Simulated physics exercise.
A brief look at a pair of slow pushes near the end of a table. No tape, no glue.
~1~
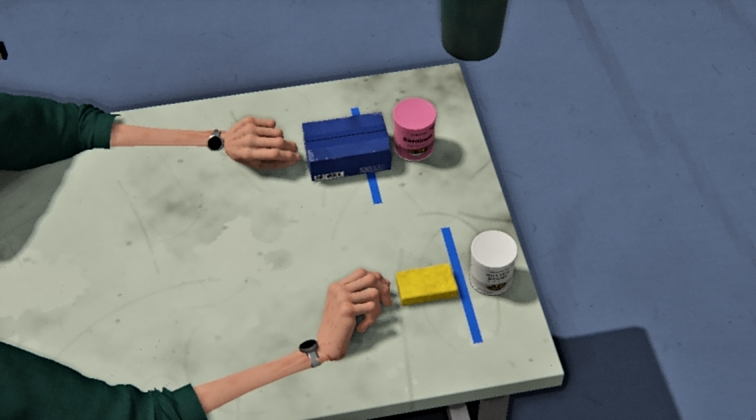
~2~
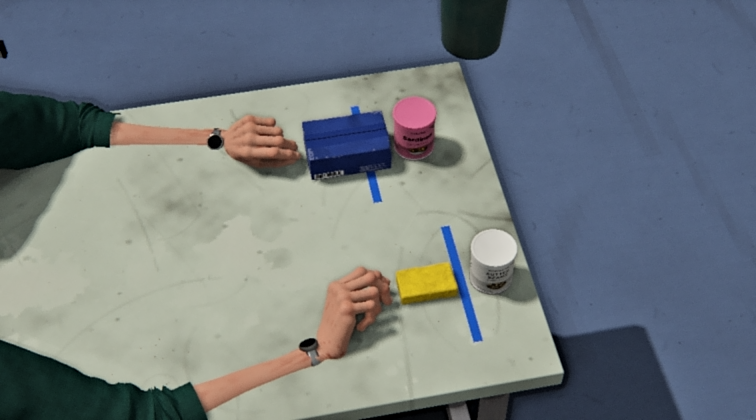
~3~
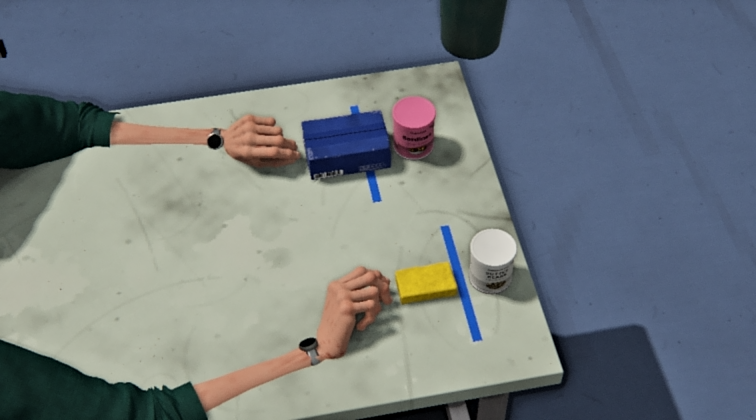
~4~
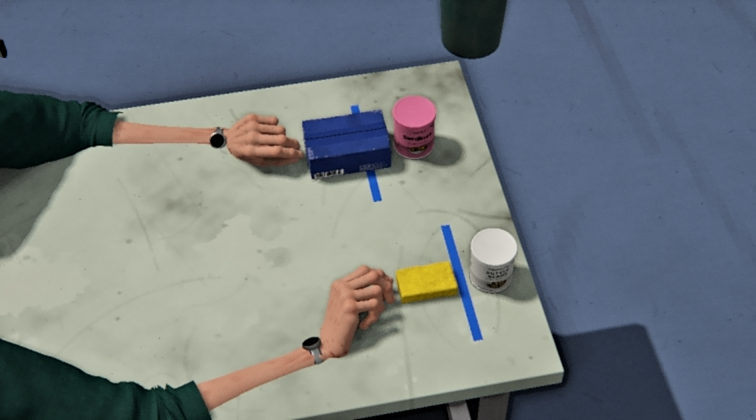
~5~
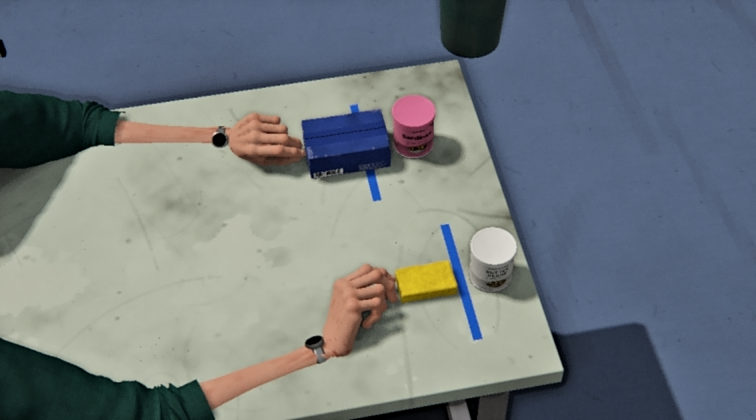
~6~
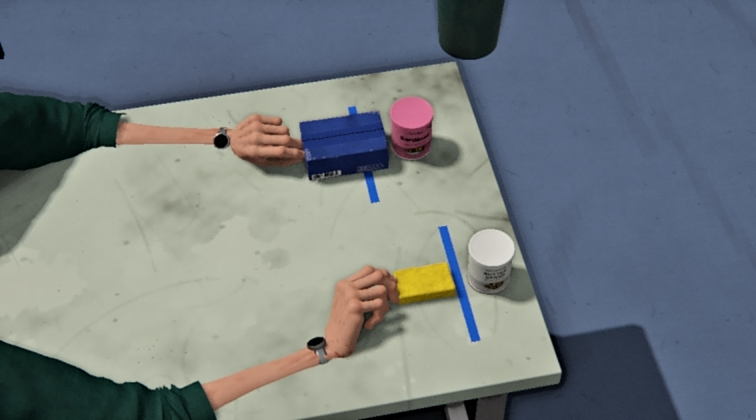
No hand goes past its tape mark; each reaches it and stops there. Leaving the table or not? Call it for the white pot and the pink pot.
White pot - off the table; pink pot - on the table.
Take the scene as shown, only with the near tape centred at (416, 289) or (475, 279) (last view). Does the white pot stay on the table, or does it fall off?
On, then Off.
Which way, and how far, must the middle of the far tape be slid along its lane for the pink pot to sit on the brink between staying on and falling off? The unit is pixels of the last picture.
Around 16 pixels to the right.
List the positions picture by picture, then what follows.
The first frame shows white pot (493, 264); pink pot (414, 131); yellow sponge (426, 285).
The second frame shows pink pot (414, 129); blue box (347, 145).
The third frame shows white pot (492, 262); yellow sponge (425, 283).
The fourth frame shows pink pot (414, 128); blue box (347, 144).
The fifth frame shows white pot (492, 261); yellow sponge (425, 282).
The sixth frame shows white pot (490, 262); pink pot (412, 129); blue box (344, 145).
Then, 1.38 s after the last picture, white pot tipped 6° from how it was near (540, 255); pink pot moved about its own width near (463, 121).
Then, 1.62 s after the last picture, white pot tipped 53° from how it was near (568, 283); pink pot moved about its own width near (468, 121).
Then, 1.88 s after the last picture, white pot falling; pink pot moved about its own width near (468, 121).
By the end, the white pot goes over the edge; the pink pot stays on the table, near (468, 121).
